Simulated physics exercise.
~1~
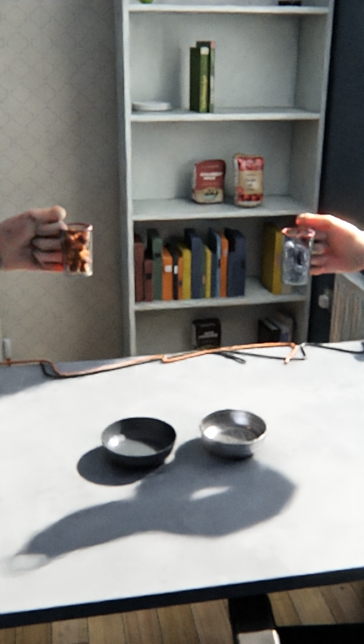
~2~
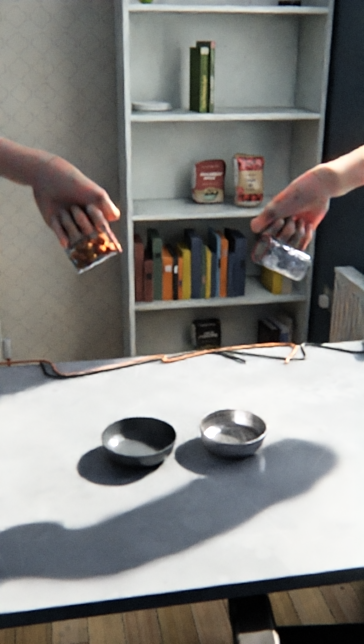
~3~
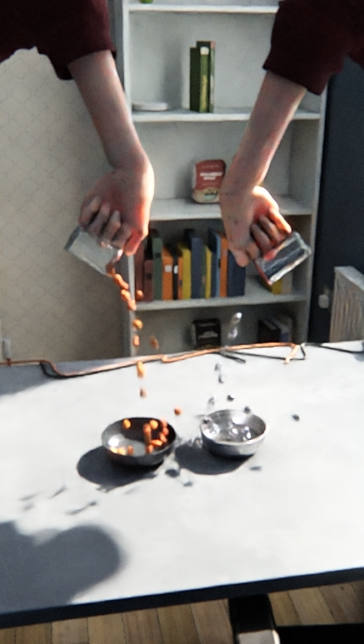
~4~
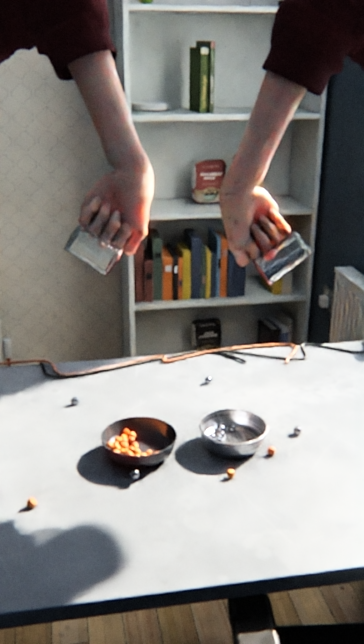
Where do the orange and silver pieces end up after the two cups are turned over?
Some of the pieces land in the bowls, but several from each cup end up outside the bowls.
Two hands tip clear cups, pouring orange and silver pieces into bowls, and several scatter.
